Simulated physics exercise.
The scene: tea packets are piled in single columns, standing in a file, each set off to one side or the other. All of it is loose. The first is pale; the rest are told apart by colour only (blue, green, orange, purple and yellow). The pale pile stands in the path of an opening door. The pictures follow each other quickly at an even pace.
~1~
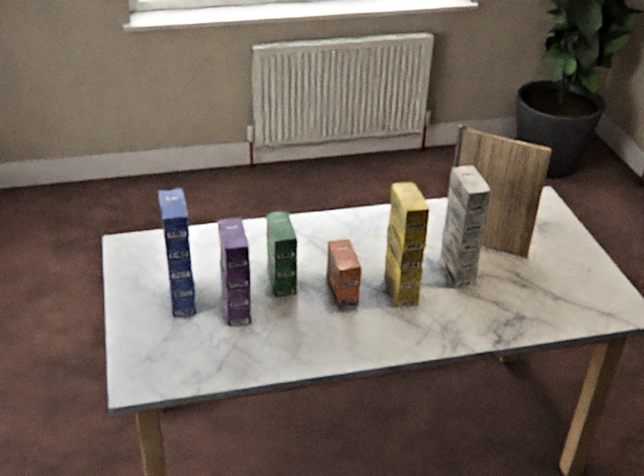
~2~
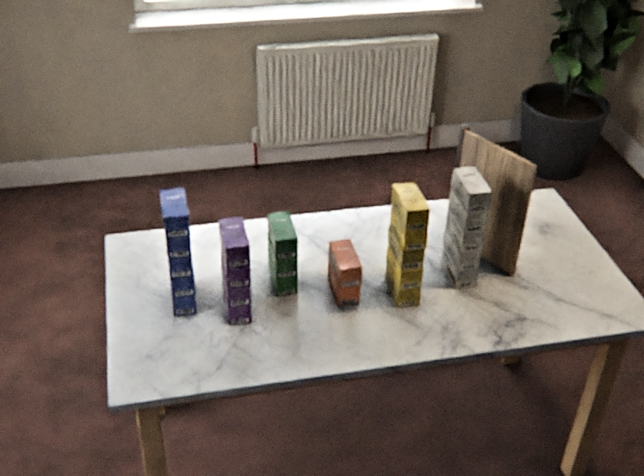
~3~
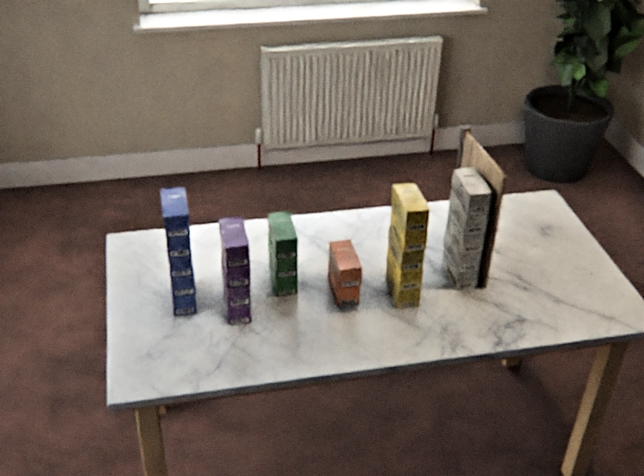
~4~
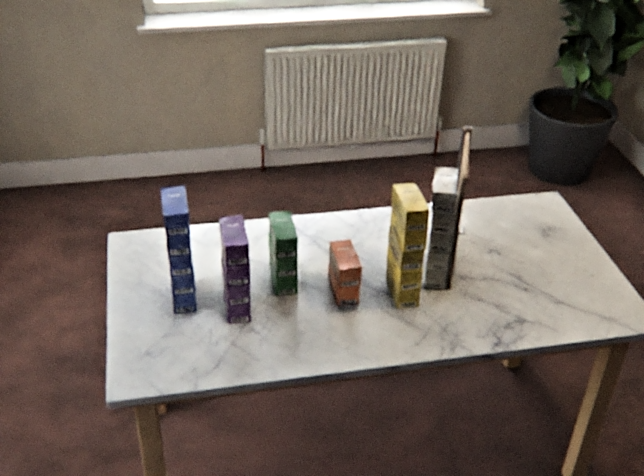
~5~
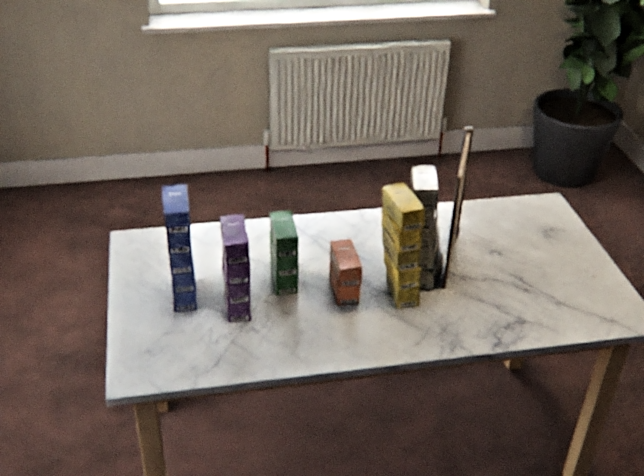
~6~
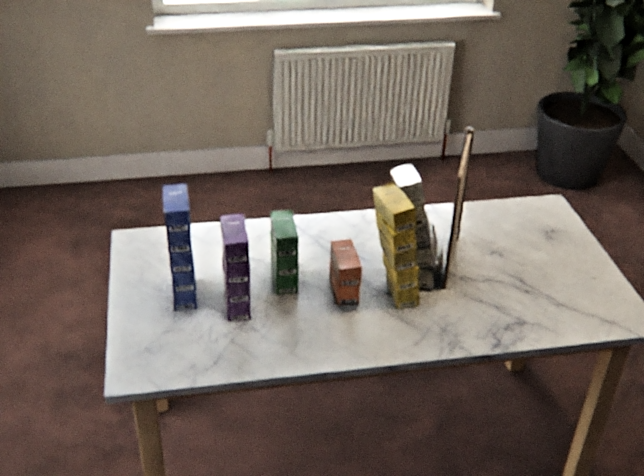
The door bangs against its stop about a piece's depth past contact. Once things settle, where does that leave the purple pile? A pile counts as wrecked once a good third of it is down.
That pile is left standing.
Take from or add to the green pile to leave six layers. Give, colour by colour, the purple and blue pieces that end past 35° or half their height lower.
Pile by pile, purple 0, blue 0.
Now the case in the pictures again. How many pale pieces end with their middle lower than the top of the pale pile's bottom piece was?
4 pale pieces.
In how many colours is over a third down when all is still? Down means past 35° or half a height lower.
In all, 2.
Soon after the last picture, 0 of the pale pile down; none of the 4 purple packets down (0 of 19 in all colours); top purple packet unmoved; top yellow packet leaning clearly.
A little later, 4 of the pale pile down; none of the 4 purple packets down (0 of 19 in all colours); top purple packet unmoved; top yellow packet leaning well over, half its height lower.
Later still, 4 of the pale pile down; none of the 4 purple packets down (4 of 19 in all colours); top purple packet unmoved; top yellow packet on its side.
At rest, 4 of the pale pile down; none of the 4 purple packets down (5 of 19 in all colours); top purple packet unmoved; top yellow packet on its side. As the last picture would show them, middles, top purple packet near (234, 238), top yellow packet near (274, 294).
